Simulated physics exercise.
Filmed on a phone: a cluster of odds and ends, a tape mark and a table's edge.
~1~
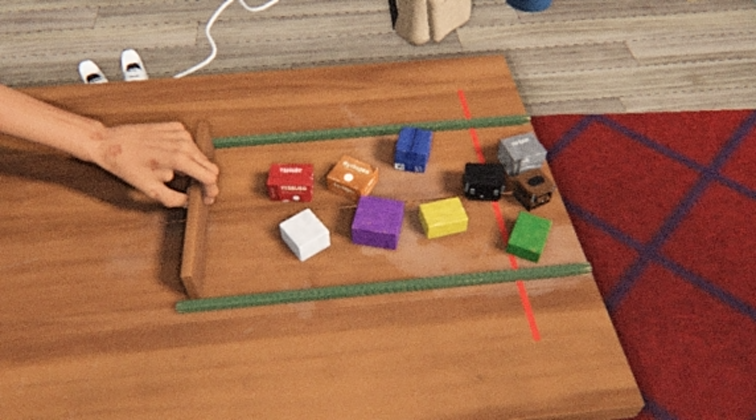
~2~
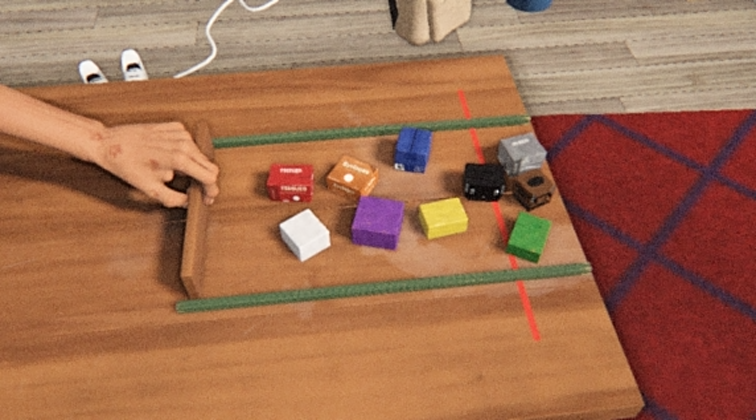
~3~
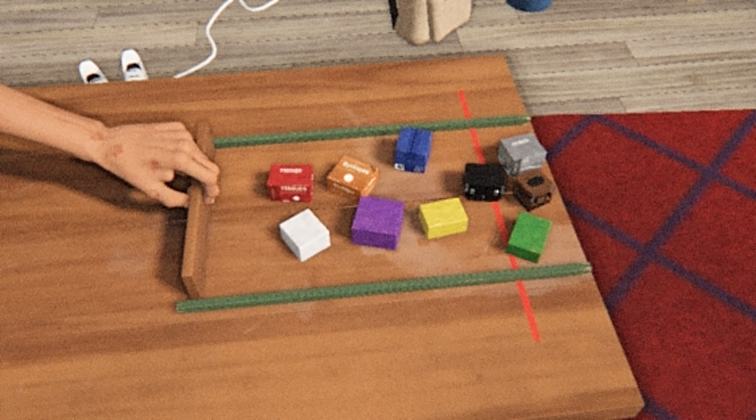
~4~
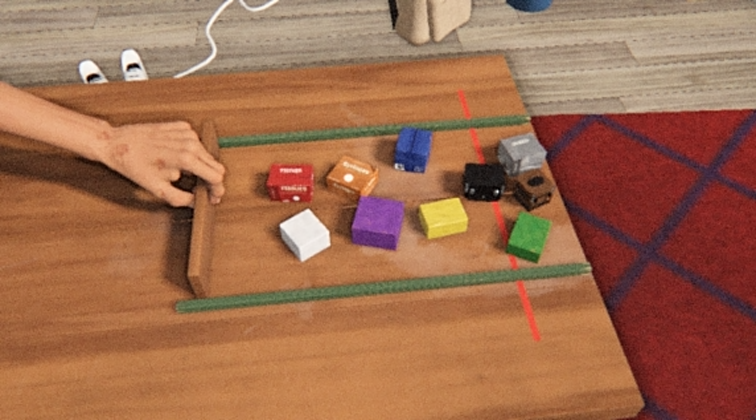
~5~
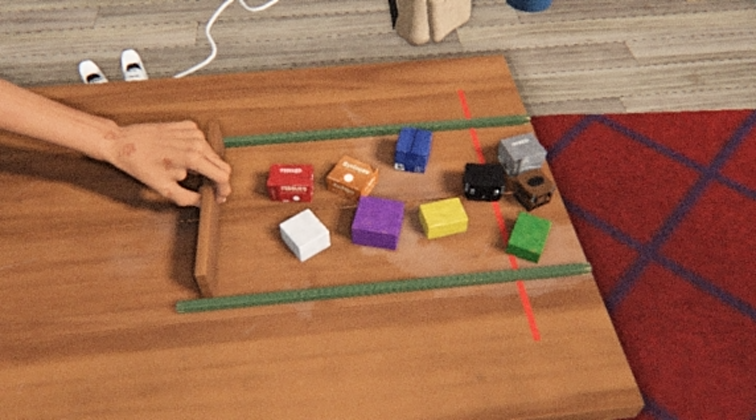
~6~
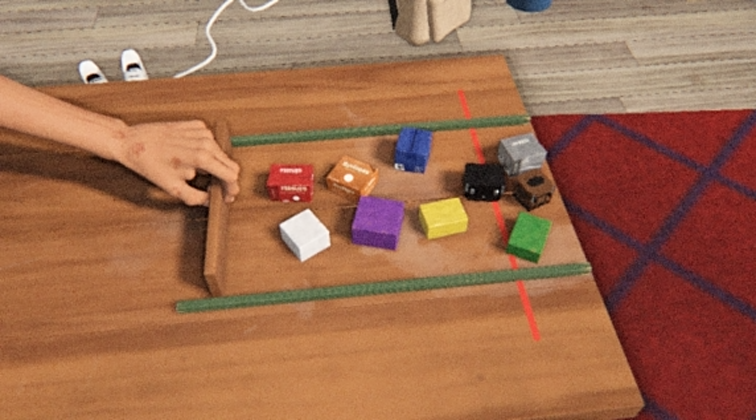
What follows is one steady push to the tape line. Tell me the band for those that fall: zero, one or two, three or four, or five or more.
The number that fall off is three or four.
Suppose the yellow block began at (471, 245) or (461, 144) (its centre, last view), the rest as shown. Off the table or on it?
Place by place, it does not fall; survives.
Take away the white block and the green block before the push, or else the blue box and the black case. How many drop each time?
It would be 3 and 3.
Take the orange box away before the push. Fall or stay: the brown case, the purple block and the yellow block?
The brown case is lost; the purple block remains up; the yellow block comes down.
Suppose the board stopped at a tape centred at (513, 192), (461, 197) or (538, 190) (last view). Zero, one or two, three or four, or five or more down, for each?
For each place: More than four; 3 or 4; more than four.
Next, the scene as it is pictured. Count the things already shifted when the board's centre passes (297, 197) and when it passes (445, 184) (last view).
3 and 10.
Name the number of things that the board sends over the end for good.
Fallen: 4.
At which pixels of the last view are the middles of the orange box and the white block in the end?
The orange box at (547, 166), the white block at (521, 222).
Soon after, none off yet; grey box at rest near (521, 155); brown case at rest near (533, 190); green block at rest near (529, 237).
At rest, the number that fall off is three or four; fallen, yellow block, black case, brown case and grey box.
